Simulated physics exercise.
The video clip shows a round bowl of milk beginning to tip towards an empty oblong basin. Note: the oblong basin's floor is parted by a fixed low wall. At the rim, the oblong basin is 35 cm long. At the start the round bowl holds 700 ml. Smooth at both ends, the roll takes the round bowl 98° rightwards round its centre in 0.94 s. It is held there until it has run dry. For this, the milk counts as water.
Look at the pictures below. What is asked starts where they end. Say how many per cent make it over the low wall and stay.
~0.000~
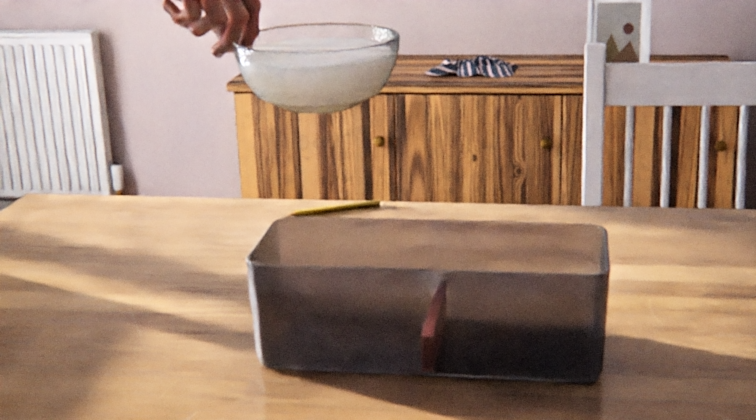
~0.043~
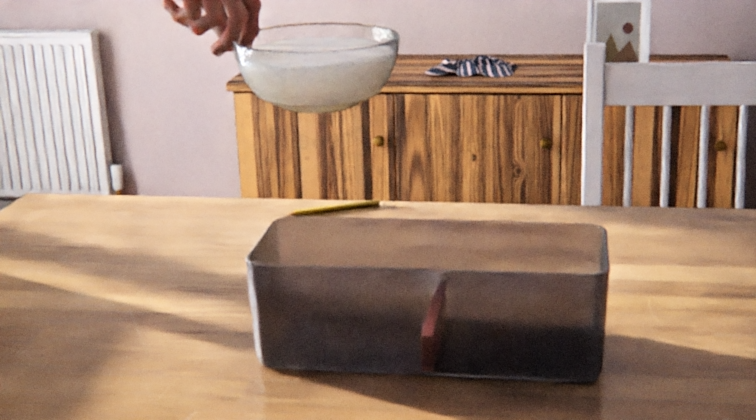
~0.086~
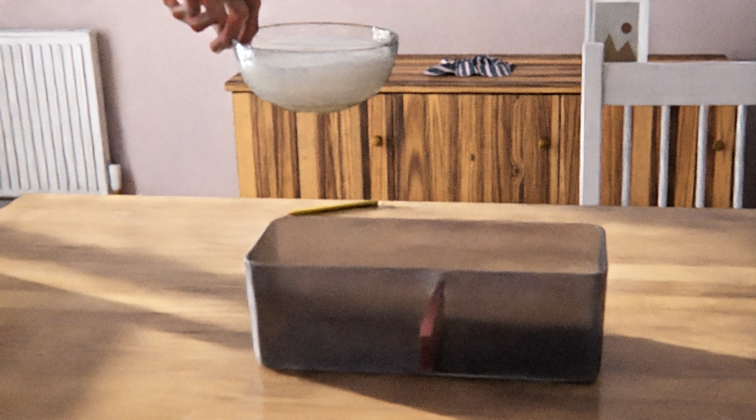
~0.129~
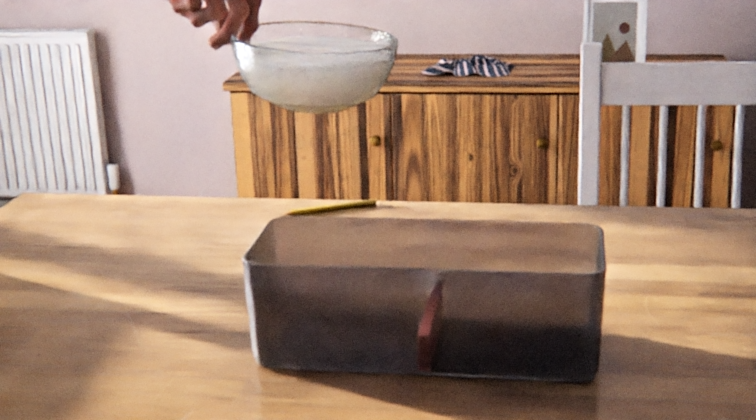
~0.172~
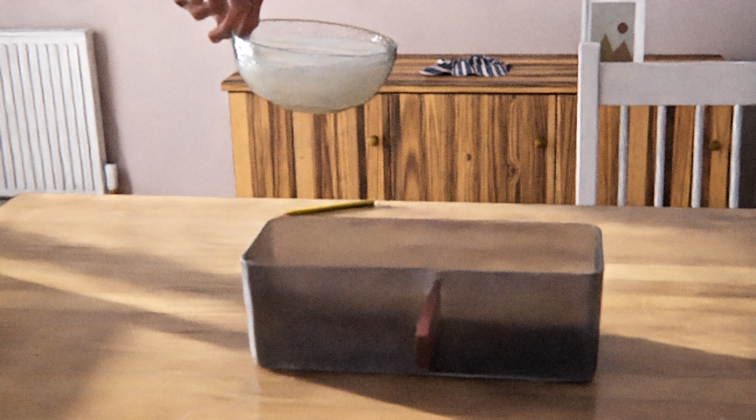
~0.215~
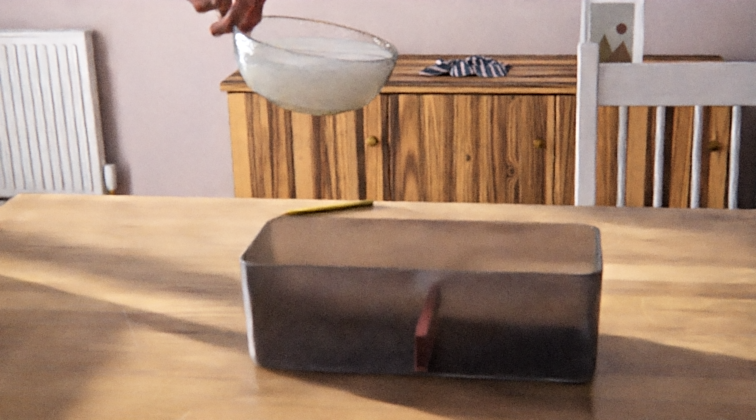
About 77 per cent makes it over and stays.
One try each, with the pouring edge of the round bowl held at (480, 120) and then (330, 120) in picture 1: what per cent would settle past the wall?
First 95, then 10 per cent.
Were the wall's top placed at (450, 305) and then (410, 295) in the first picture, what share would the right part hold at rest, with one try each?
Respectively close to 70 and 90 %.
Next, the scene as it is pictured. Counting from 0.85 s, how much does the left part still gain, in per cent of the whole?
It comes to some 10 per cent.
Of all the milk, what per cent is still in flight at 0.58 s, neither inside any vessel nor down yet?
Roughly 48 percent.
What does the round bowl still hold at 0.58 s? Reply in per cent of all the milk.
At that time about 38 in a hundred parts are still held.
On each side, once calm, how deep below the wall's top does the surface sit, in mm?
Left 32 mm, right 14 mm.
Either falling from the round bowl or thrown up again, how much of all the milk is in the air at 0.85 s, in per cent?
Near 10 percent.
After 0.58 s the tilt is 67° and 39 per cent is still to pour, 1 is left of the wall and 12 right of it.
After 0.85 s the tilt is 96° and 2 per cent is still to pour, 13 is left of the wall and 74 right of it.
After 1.13 s the tilt is 98° and 0 per cent is still to pour, 22 is left of the wall and 77 right of it.
After 1.44 s the tilt is 98° and 0 per cent is still to pour, 22 is left of the wall and 77 right of it.
In the end 22 per cent lies left of the wall, 77 right of it and 1 outside.
